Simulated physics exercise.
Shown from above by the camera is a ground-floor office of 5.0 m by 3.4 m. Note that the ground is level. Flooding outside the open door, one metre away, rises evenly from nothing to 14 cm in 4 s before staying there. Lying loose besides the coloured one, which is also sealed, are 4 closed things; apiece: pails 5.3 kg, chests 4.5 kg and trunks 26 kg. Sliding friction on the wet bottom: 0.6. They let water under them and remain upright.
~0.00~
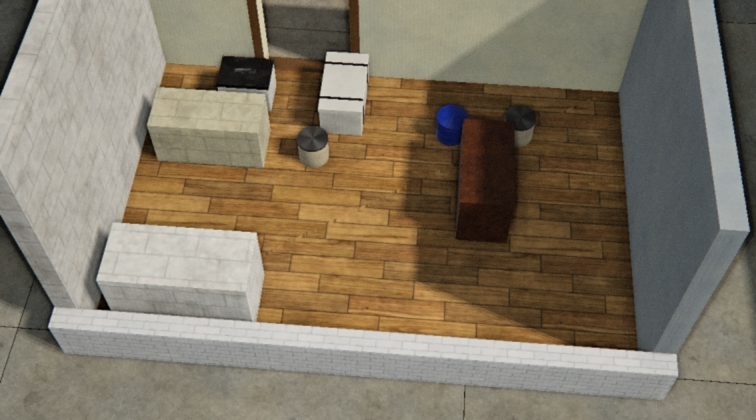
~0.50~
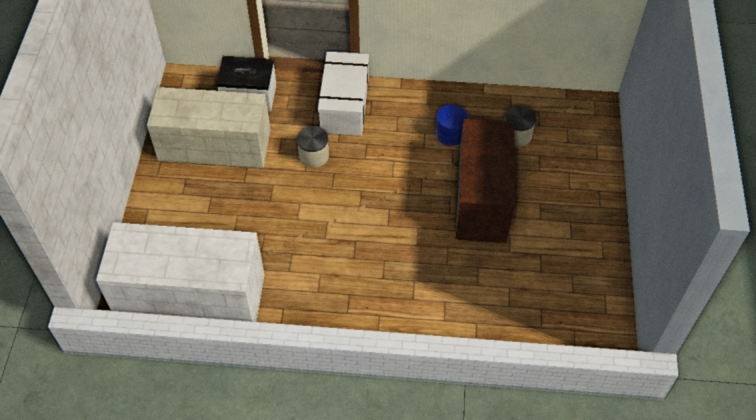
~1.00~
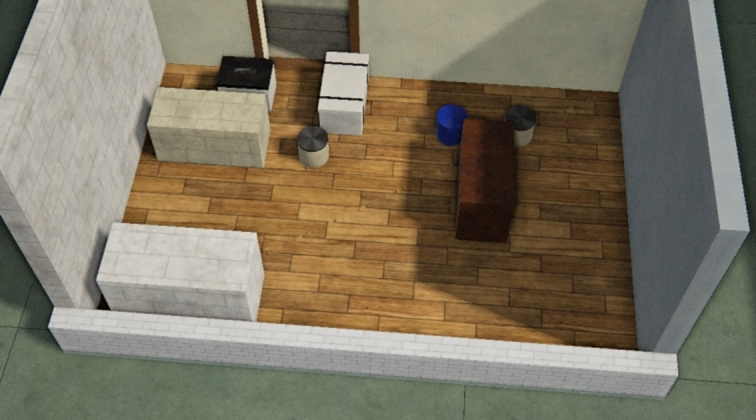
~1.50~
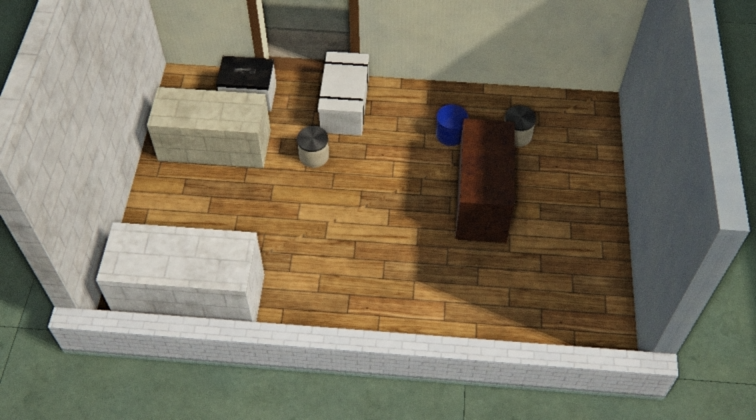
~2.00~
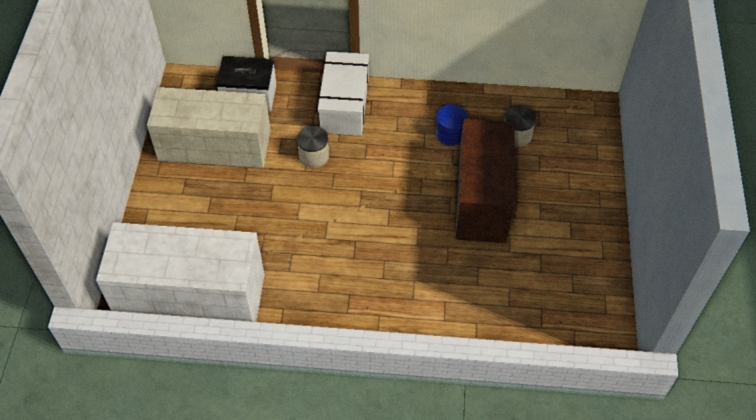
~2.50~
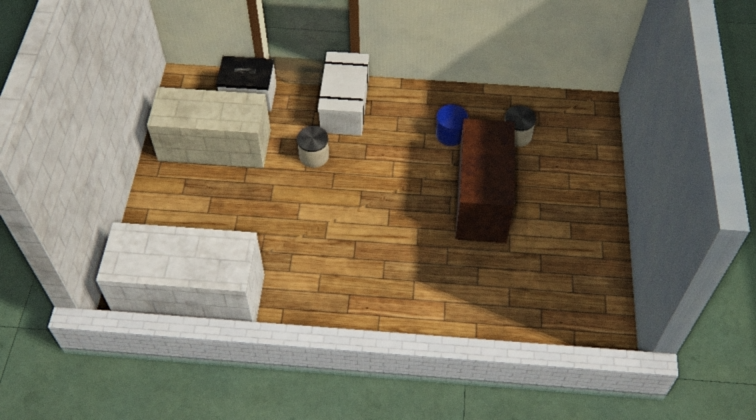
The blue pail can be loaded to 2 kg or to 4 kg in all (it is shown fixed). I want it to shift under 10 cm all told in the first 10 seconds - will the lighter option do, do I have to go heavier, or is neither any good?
The lighter option will do.
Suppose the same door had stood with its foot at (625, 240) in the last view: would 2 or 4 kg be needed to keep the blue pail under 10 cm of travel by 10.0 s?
The big mass is needed.
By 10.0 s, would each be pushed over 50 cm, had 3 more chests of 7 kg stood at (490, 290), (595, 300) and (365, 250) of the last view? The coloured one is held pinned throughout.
Taking them in turn, the first is inside the line, the second inside the line and the third inside the line.
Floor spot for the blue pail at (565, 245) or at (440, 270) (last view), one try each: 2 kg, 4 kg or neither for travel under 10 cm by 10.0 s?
One by one: The small mass suffices; the small mass suffices.
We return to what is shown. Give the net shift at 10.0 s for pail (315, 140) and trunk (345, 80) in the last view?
20 cm, 0 cm.
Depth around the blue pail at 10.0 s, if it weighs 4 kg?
Close to 2 cm deep.
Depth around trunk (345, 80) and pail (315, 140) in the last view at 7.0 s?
Roughly 4 and 3 cm.
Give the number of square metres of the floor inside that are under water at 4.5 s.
At that time the wet patch spans about 3.0 m2.
After 3.5 s the blue pail would be 0 cm from its start with 2 kg and 0 cm from its start with 4 kg; 0 cm of water round it then.
After 4.5 s the blue pail would be 0 cm from its start with 2 kg and 0 cm from its start with 4 kg; 0 cm of water round it then.
After 7.0 s the blue pail would be 0 cm from its start with 2 kg and 0 cm from its start with 4 kg; 1 cm of water round it then.
After 10.0 s the blue pail would be 0 cm from its start with 2 kg and 0 cm from its start with 4 kg; 2 cm of water round it then.
